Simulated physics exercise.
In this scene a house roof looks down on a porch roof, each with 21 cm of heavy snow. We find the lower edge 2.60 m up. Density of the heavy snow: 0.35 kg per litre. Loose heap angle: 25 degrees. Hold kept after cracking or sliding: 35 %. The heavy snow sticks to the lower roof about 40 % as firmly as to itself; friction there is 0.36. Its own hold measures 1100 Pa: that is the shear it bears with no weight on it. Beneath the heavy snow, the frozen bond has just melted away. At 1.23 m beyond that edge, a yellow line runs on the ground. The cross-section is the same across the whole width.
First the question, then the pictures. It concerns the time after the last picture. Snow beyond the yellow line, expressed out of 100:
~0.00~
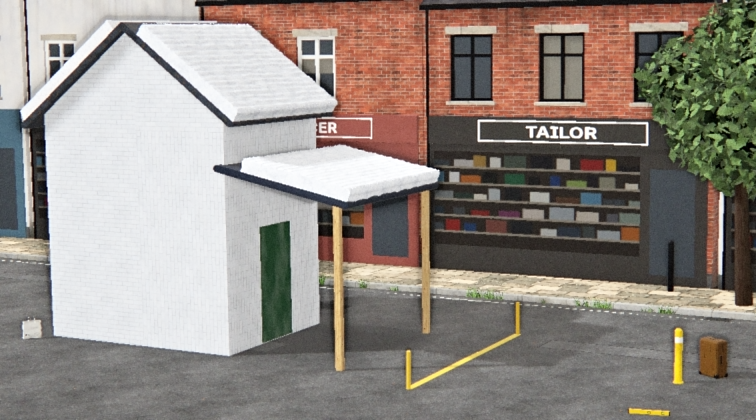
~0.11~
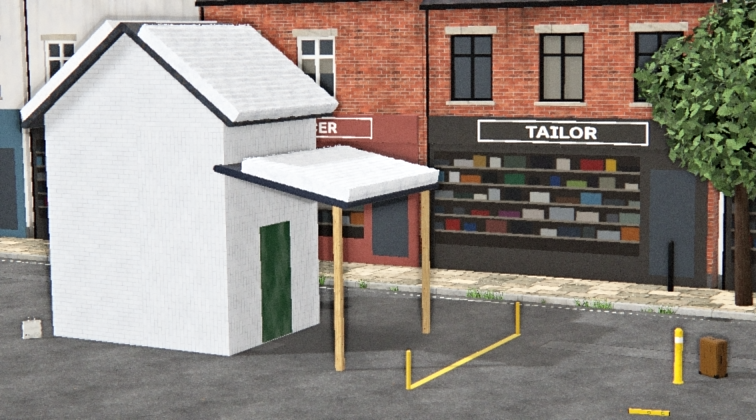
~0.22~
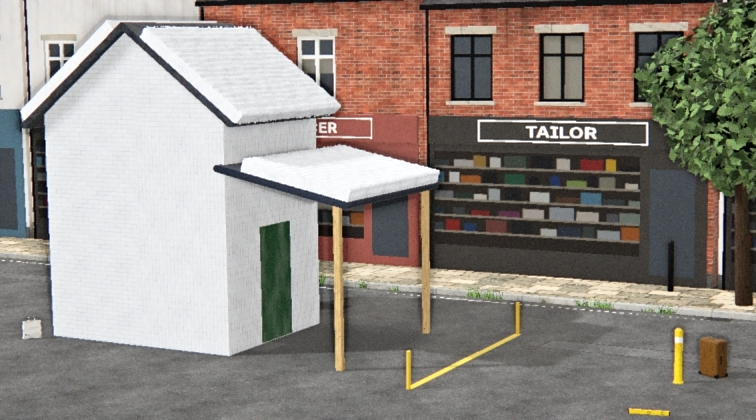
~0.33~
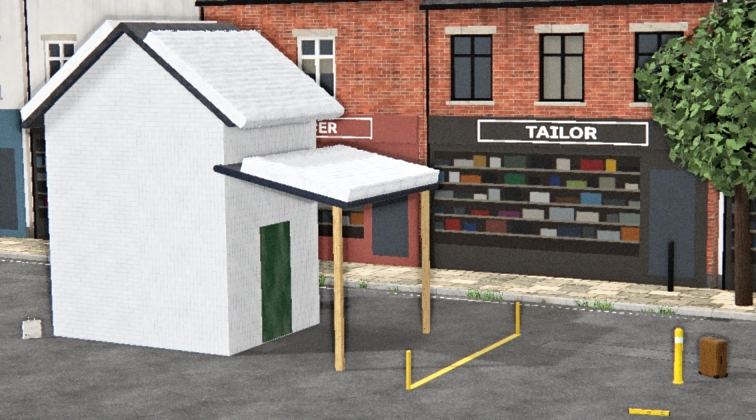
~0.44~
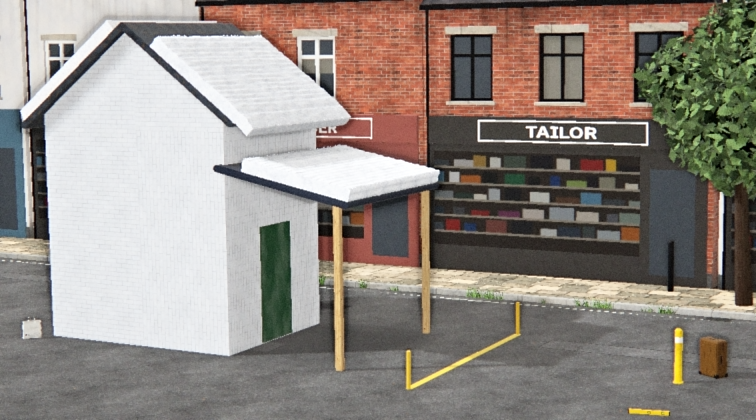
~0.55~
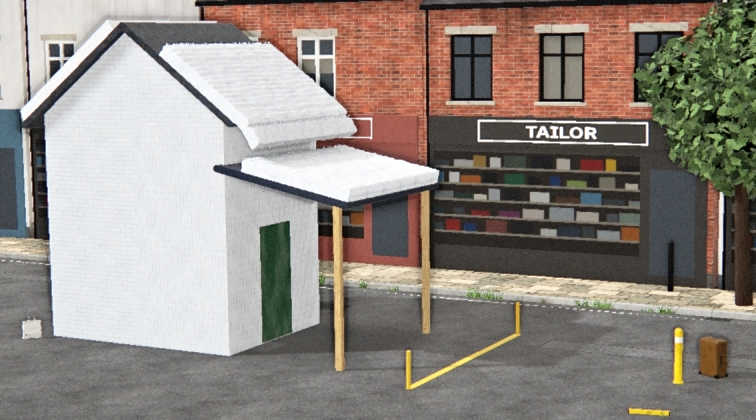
About 0 out of 100.
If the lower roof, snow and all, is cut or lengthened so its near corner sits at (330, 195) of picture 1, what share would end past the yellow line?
I'd put it at around 1 percent.
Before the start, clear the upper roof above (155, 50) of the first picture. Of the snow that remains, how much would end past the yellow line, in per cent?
Result: Approx. 0 % past the line.
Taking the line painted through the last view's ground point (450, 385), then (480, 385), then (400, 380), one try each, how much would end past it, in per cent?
Roughly 0 %, then 0 %, then 0 %.
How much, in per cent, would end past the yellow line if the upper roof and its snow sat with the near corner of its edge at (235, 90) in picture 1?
4 %.
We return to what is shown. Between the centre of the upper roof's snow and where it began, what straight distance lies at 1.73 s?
Roughly 2.2 m.
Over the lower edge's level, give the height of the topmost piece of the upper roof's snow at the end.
Height above lower edge: Approx. 0.8 m.
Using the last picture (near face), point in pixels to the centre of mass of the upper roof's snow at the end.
Pretty much at (280, 161), I'd say.
After 1.09 s, none is below the lower edge and 0 % is past the line.
After 1.73 s, none is below the lower edge and 0 % is past the line.
After 2.36 s, none is below the lower edge and 0 % is past the line.
After 3.00 s, none is below the lower edge and 0 % is past the line.
After 3.10 s, at the end, none is below the lower edge and 0 % is past the line.
